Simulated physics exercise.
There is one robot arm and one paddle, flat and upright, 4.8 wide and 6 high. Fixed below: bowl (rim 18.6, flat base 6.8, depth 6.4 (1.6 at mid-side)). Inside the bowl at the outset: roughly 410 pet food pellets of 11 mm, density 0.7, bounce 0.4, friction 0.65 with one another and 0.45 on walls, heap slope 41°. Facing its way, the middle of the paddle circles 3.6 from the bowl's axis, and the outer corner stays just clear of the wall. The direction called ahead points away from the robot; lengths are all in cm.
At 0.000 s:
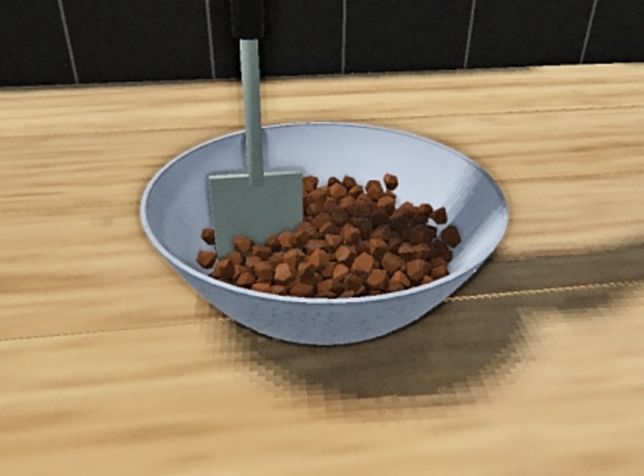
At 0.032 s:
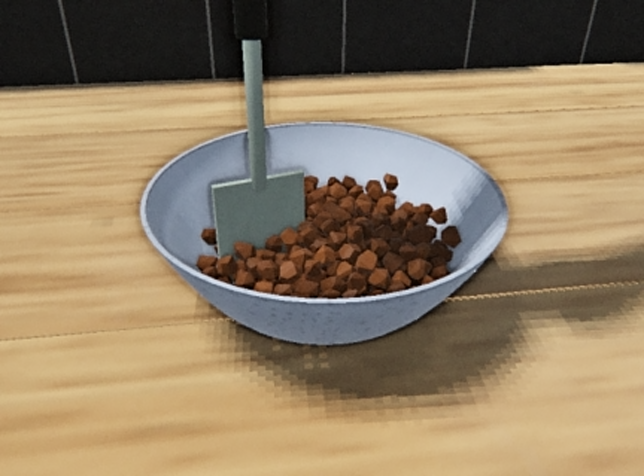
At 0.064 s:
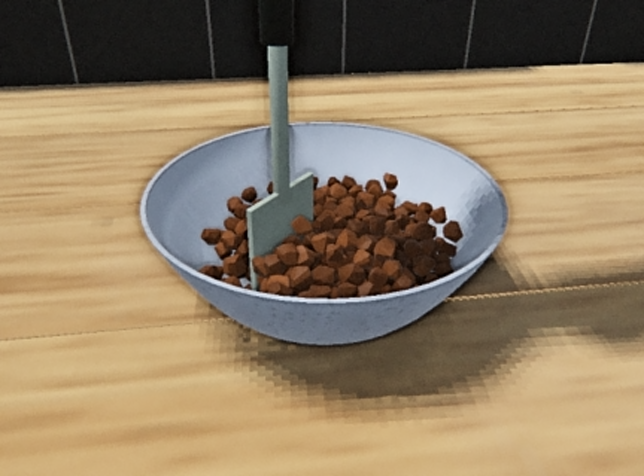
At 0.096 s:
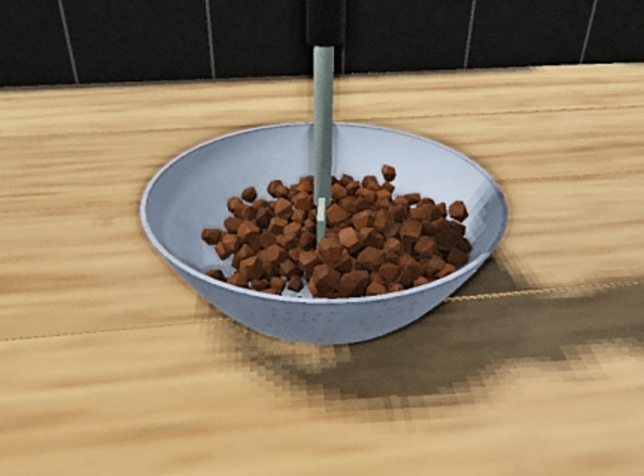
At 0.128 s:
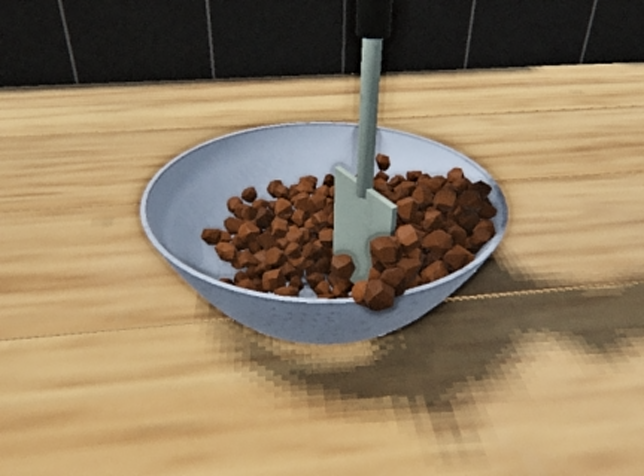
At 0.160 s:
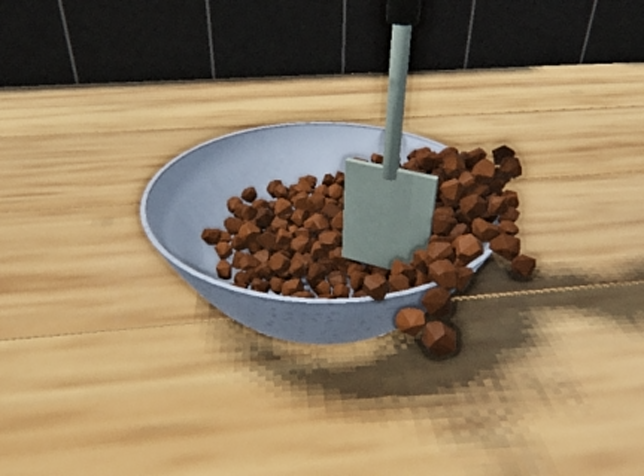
At the start, a flat paddle stands at the left side of a shallow bowl holding a heap of brown pellets on a wooden surface. The paddle turns and sweeps rightward through the pellets, pushing them up the right side, until several tumble over the rim beside the bowl.
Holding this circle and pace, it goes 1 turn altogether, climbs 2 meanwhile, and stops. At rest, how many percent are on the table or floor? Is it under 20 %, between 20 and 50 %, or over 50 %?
Between 20 and 50 %.
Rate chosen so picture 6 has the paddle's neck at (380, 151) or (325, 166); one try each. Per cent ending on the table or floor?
First try: About 25 %; second try: About 10 %.
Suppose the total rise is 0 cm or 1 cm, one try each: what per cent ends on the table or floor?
It comes to about 40 per cent and about 35 per cent.
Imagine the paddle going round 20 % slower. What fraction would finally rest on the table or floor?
In that case it comes to around 20 percent.
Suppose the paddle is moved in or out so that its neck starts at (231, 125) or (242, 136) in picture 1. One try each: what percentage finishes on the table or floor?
First try about 25 per cent, second try about 25 per cent.
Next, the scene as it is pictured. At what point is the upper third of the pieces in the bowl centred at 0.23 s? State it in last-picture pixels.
Centre of upper third: Approx. (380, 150) px.
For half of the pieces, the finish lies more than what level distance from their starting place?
Reading: Around 7 cm.
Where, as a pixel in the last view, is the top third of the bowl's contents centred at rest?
The centre sits around (254, 237) in the last picture.
After 0.23 s, 223° round, highest piece 12 above the table; 363 in the bowl, 2 on the table or floor, 46 in flight or on the tool.
After 0.31 s, 301° round, highest piece 11 above the table; 318 in the bowl, 32 on the table or floor, 61 in flight or on the tool.
After 0.54 s, 0° round, highest piece 6 above the table; 289 in the bowl, 122 on the table or floor.
After 1.24 s, 0° round, highest piece 6 above the table; 289 in the bowl, 122 on the table or floor.
In the end, 289 in the bowl, 122 on the table or floor. That is 30 % on the table or floor.
